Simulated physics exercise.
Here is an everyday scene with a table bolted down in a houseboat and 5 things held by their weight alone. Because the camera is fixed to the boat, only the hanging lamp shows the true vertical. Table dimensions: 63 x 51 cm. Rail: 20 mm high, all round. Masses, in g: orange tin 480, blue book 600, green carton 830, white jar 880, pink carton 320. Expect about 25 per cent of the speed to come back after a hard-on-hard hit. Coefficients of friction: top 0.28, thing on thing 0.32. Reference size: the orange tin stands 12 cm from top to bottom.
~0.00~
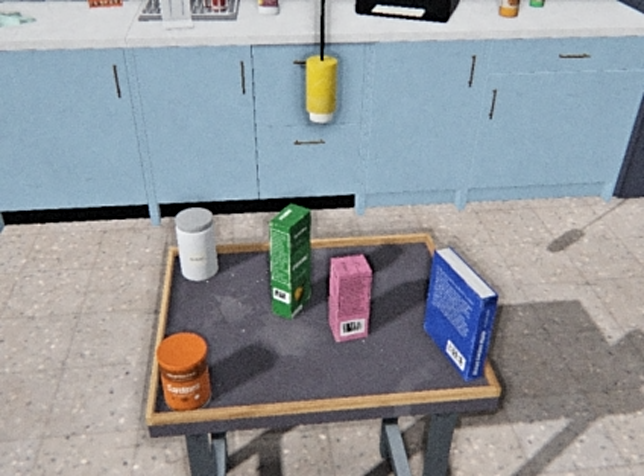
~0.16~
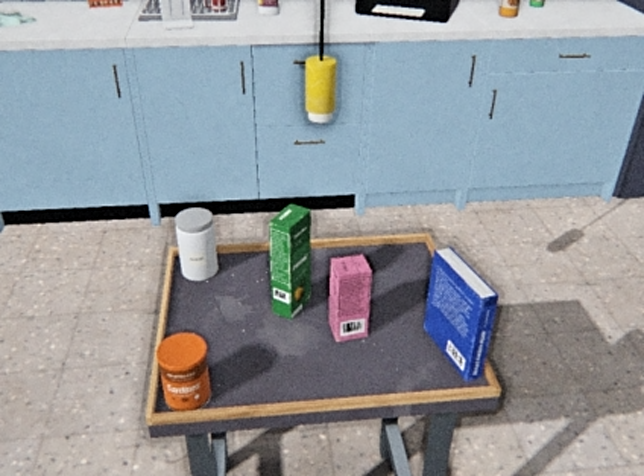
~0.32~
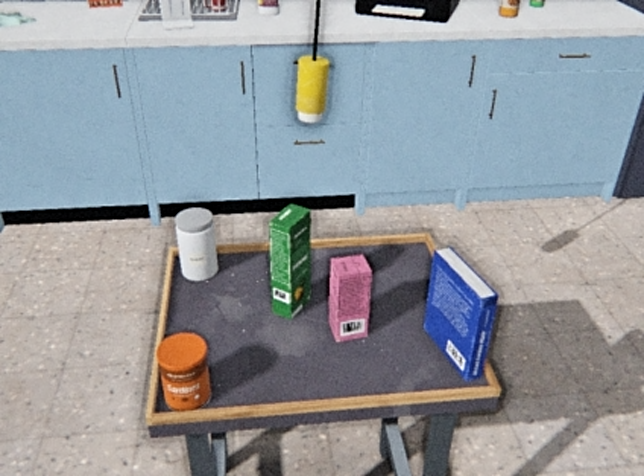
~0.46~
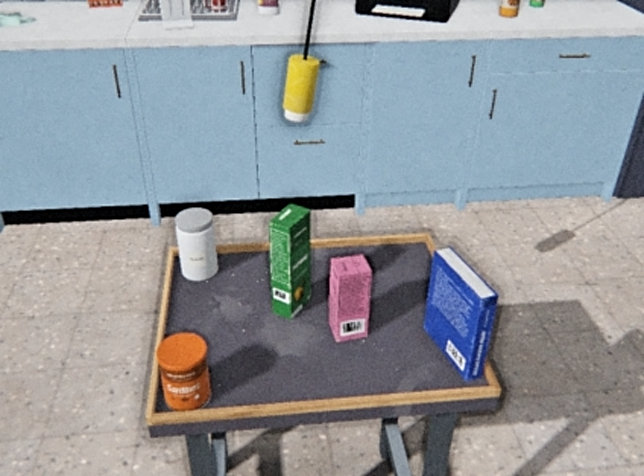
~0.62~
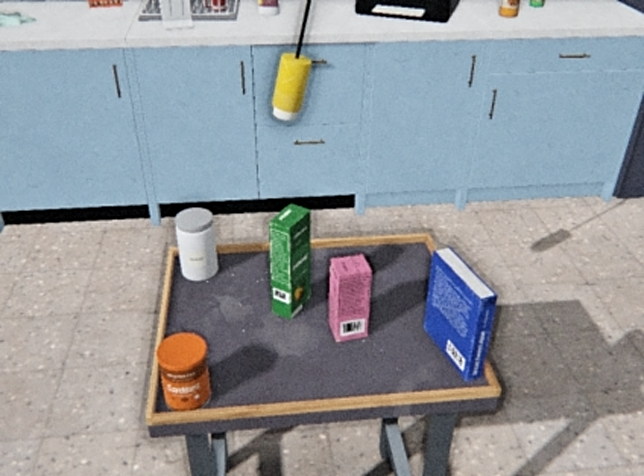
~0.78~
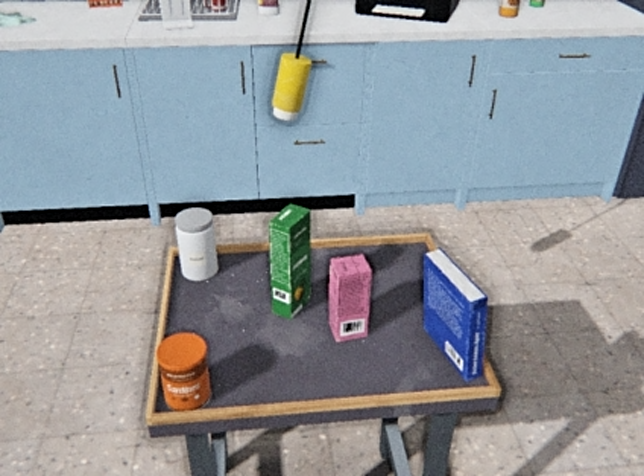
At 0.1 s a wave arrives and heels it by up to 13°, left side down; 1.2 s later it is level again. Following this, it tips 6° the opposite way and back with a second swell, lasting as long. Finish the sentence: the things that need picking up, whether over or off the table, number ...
... just one.
After 0.98 s, heel 7°, left side down; blue book 42° off its base near (424, 328).
After 1.18 s, heel 1°, left side down; blue book on its side near (384, 352).
In the end (3.0 s), toppled on the table, blue book; the other 4 under 5 cm from the start. At the end, from the last picture's camera, orange tin near (185, 374), blue book near (382, 350).
